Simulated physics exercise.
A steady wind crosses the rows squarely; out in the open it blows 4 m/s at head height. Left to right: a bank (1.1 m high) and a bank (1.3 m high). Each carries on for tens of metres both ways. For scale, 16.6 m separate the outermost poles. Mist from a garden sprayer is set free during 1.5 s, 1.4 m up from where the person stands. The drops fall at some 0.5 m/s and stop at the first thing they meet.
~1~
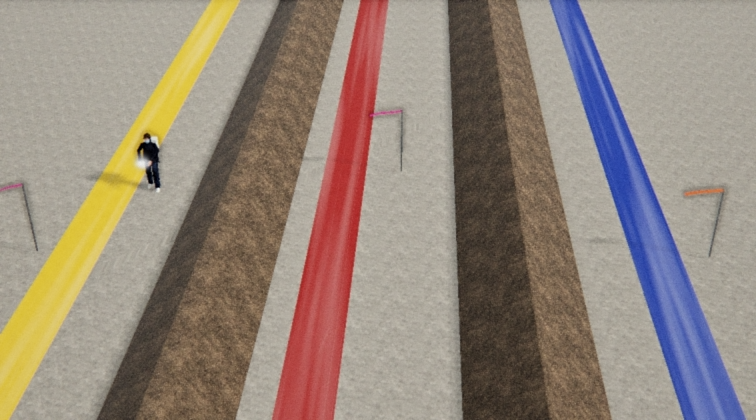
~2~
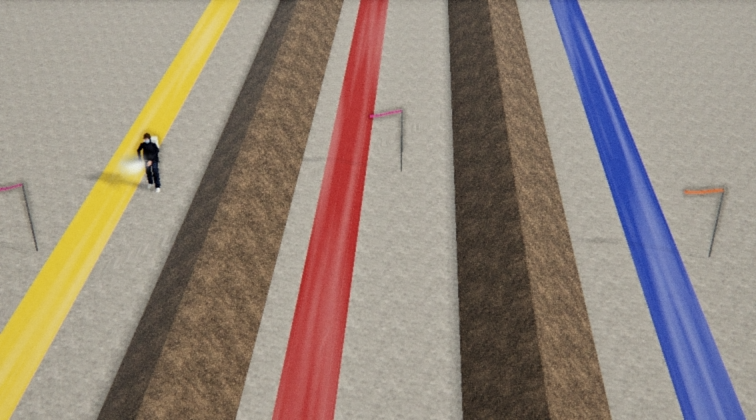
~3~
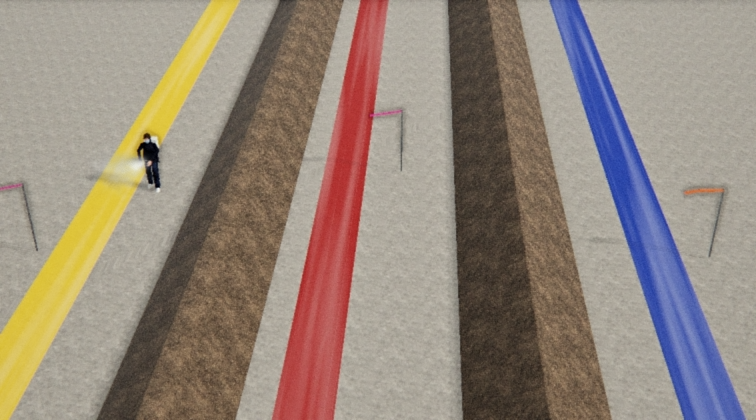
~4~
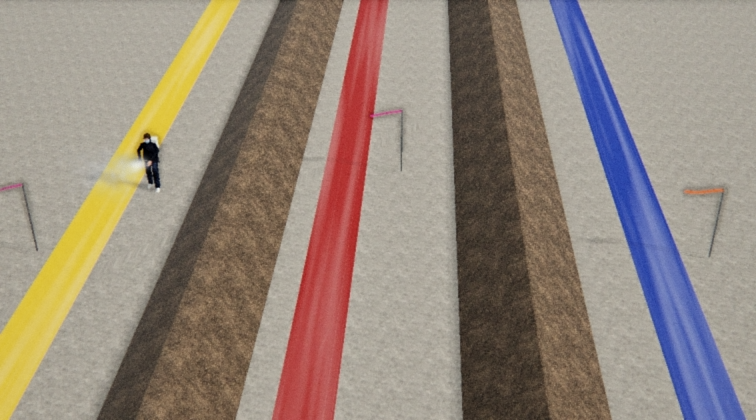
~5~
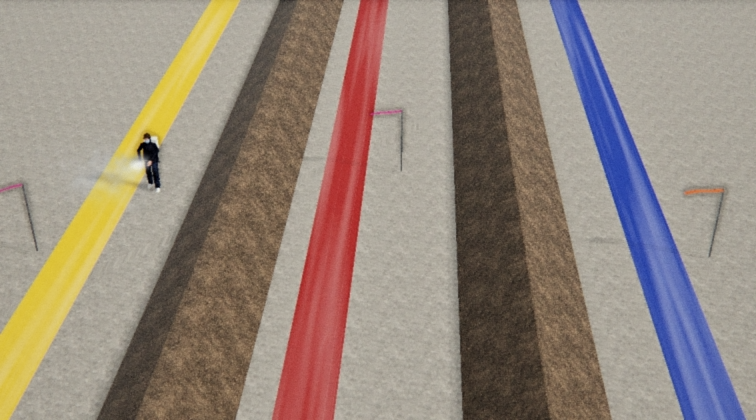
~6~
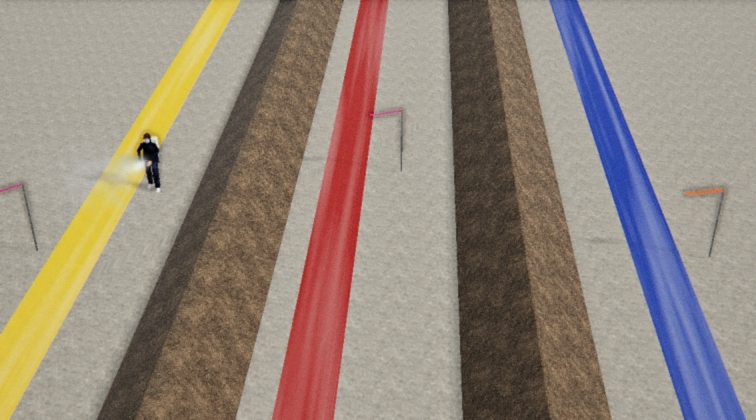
The clip opens on a dark-clothed figure standing by a yellow stripe, a small pale puff of mist at the body, with brown banks, red and blue stripes and leftward-streaming ribbons beyond. The mist then stretches leftward across the yellow stripe, growing longer and fainter, while the figure barely moves.
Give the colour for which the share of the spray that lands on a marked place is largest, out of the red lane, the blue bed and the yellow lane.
The yellow one.
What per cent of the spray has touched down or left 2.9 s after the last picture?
Some 70 per cent.
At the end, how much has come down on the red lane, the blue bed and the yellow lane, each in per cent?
About 0 % red, 0 % blue, 25 % yellow.
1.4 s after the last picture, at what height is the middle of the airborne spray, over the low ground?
About 0.6 m.
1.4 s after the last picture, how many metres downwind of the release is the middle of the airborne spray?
About 2.5 m.
Then, 1.4 s after the last picture, 63 % is in the air or yet to come; 0 % lies on the red lane, 0 % on the blue bed and 17 % on the yellow lane; the middle of what still flies is 0.6 m above the low ground, near (50, 186).
Then, 2.9 s after the last picture, 28 % is in the air or yet to come; 0 % lies on the red lane, 0 % on the blue bed and 25 % on the yellow lane.
Then, 6.9 s after the last picture, 6 % is in the air or yet to come; 0 % lies on the red lane, 0 % on the blue bed and 25 % on the yellow lane.
Then, 18.9 s after the last picture, 0 % is in the air or yet to come; 0 % lies on the red lane, 0 % on the blue bed and 25 % on the yellow lane.
Then, 43.9 s after the last picture, 0 % is in the air or yet to come; 0 % lies on the red lane, 0 % on the blue bed and 25 % on the yellow lane.
